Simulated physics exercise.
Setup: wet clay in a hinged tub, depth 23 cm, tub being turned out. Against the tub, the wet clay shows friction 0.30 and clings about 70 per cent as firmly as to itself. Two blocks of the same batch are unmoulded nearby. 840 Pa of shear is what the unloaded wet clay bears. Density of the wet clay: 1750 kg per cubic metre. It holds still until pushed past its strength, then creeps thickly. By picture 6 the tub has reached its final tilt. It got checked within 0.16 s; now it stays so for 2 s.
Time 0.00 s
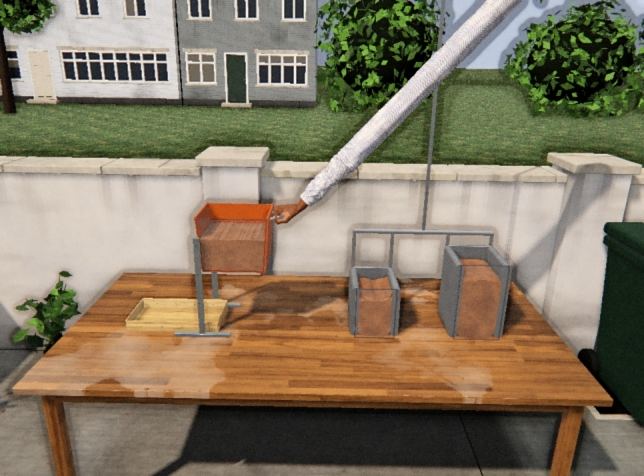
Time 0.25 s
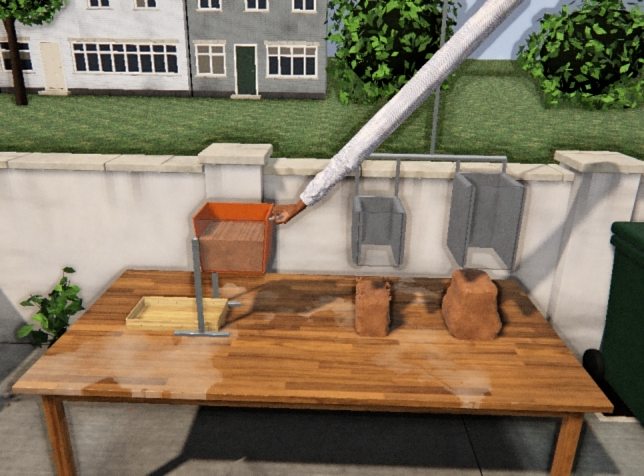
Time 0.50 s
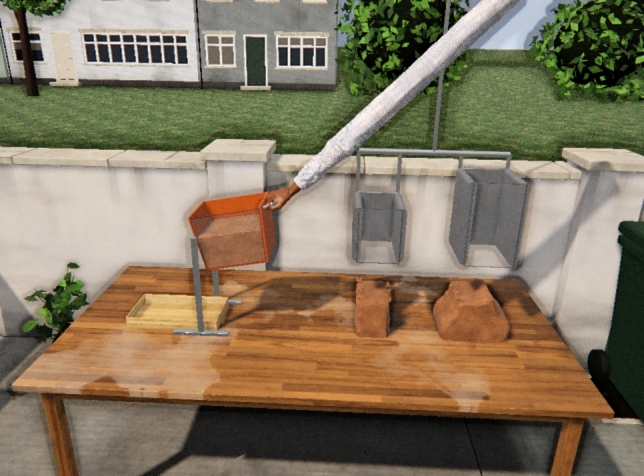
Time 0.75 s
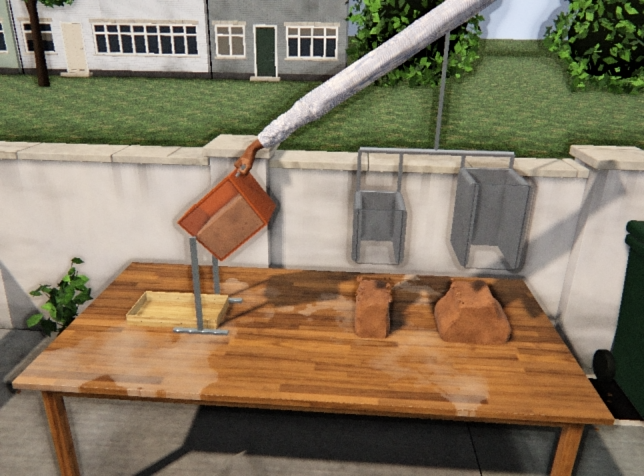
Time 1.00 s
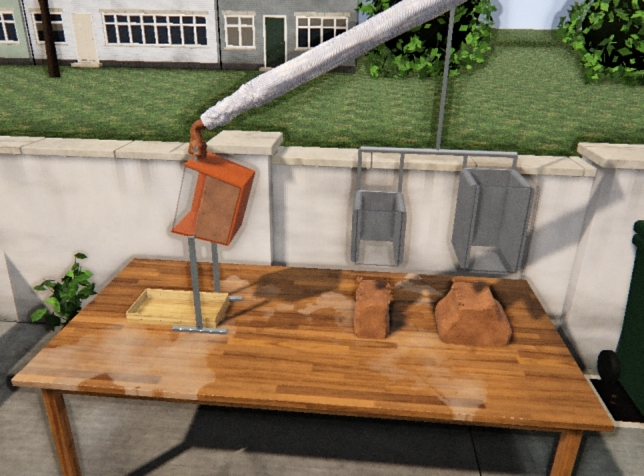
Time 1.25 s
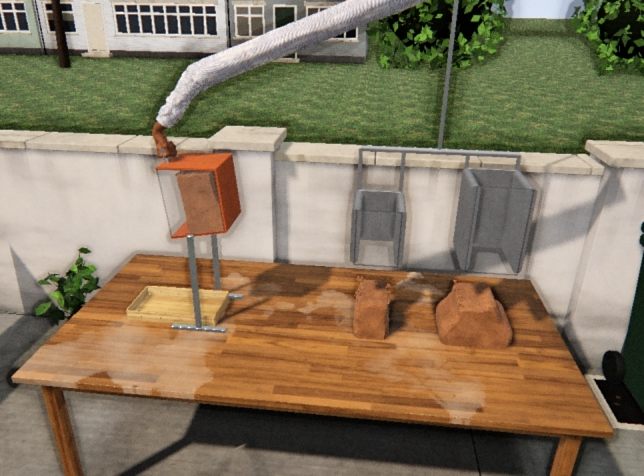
The video shows grey moulds lifting off two brown clay blocks on a wooden table, the right block slumping wider, then a white-sleeved arm turning an orange tub of clay onto its side above a shallow tray.
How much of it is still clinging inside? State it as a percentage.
About 43 %.
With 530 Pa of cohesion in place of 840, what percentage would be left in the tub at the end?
The share would be near 50 %.
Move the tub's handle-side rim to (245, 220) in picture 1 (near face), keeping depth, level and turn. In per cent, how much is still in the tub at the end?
I'd guess around 100 per cent remains.
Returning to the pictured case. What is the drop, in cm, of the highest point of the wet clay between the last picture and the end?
Roughly 13 cm.
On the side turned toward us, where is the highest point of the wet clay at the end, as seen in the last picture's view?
About (205, 206).
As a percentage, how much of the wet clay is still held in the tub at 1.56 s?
About 75 %.
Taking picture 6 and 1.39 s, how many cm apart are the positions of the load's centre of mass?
I'd estimate roughly 5 centimetres.
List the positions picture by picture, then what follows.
The first picture shows handle-side rim at (266, 219), tilt 0 degrees; crest of the wet clay at (256, 240); block heights 19 cm, 29 cm (left to right).
The second picture shows handle-side rim at (265, 220), tilt 0 degrees; crest of the wet clay at (255, 240); block heights 18 cm, 25 cm (left to right).
The third picture shows handle-side rim at (258, 208), tilt 10 degrees; crest of the wet clay at (257, 230); block heights 18 cm, 20 cm (left to right).
The fourth picture shows handle-side rim at (228, 178), tilt 42 degrees; crest of the wet clay at (240, 199); block heights 18 cm, 20 cm (left to right).
The fifth picture shows handle-side rim at (185, 166), tilt 74 degrees; crest of the wet clay at (210, 177); block heights 18 cm, 20 cm (left to right).
The sixth picture shows handle-side rim at (157, 170), tilt 96 degrees; crest of the wet clay at (205, 174); block heights 18 cm, 20 cm (left to right).
After 1.39 s, the tub is at 96 degrees and holds 100 %.
After 1.56 s, the tub is at 96 degrees and holds 74 %.
After 1.73 s, the tub is at 96 degrees and holds 48 %.
After 1.90 s, the tub is at 96 degrees and holds 43 %.
After 3.25 s, the tub is at 96 degrees and holds 43 %.
